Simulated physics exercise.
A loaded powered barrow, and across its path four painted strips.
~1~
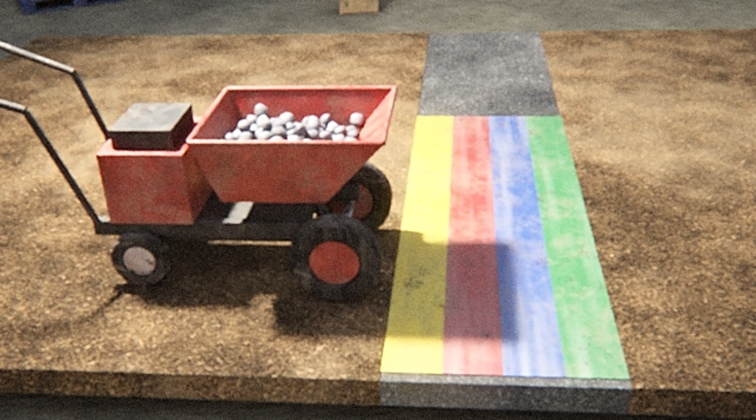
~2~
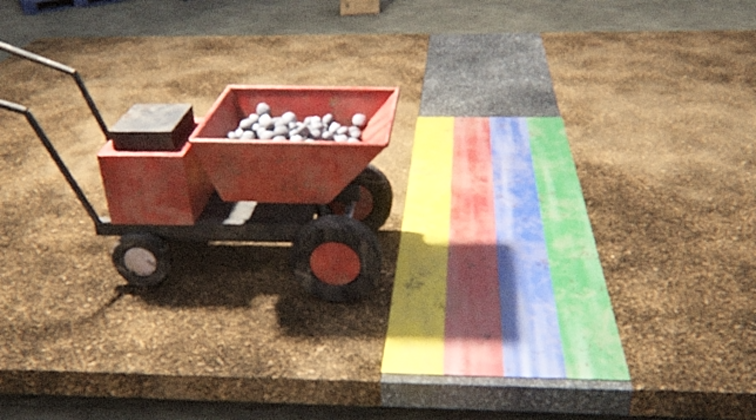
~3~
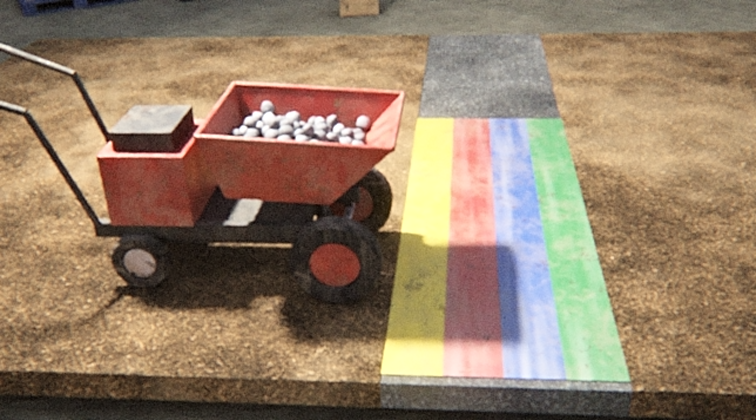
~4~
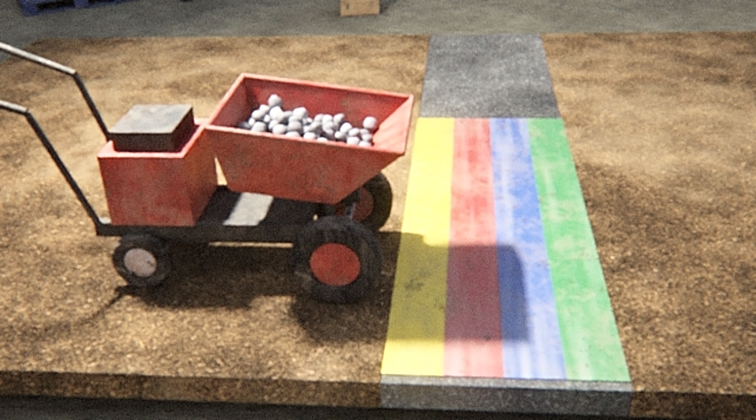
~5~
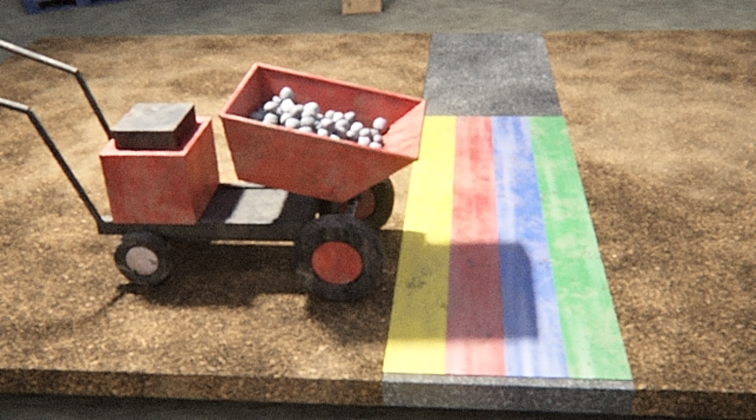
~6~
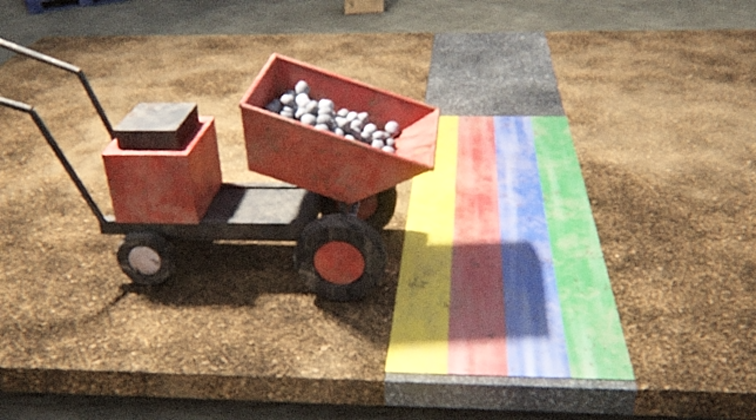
A red powered barrow with black wheels and handles stands at the left, its skip loaded with pale round cobbles, on brown, gritty ground seen from slightly above and to the side. Yellow, red, blue and green painted strips lie to its right, partly under its shadow. The skip starts level, then gradually tilts toward the right, its rear rising clearly, while the camera stays almost still.
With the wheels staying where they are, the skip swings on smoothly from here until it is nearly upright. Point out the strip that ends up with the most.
The blue one ends up with the most.
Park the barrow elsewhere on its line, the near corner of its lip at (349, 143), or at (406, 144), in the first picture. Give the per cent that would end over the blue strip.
About 30 per cent, then about 40 per cent.
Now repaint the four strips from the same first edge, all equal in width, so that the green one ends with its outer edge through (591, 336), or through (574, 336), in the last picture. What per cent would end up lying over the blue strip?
About 40 per cent first, then about 30 per cent.
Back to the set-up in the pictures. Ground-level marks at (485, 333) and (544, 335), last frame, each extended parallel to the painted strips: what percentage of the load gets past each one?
Roughly 80 and 40 %.
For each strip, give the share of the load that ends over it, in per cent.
Estimated shares: Yellow strip 0 %, red strip 20 %, blue strip 45 %, green strip 20 %.
Soon, skip tipped steeply; all in the skip.
A while on, skip tipped steeply; most in the skip; a small part over the red strip; a small part over the blue strip; a stray few over the green strip.
Towards the end, skip tipped right over; a small part in the skip; about a quarter over the red strip; about half over the blue strip; about a quarter over the green strip; a stray few off the paint.
Finally, skip tipped right over; a small part in the skip; none over the yellow strip; about a quarter over the red strip; about half over the blue strip; about a quarter over the green strip; a stray few off the paint.
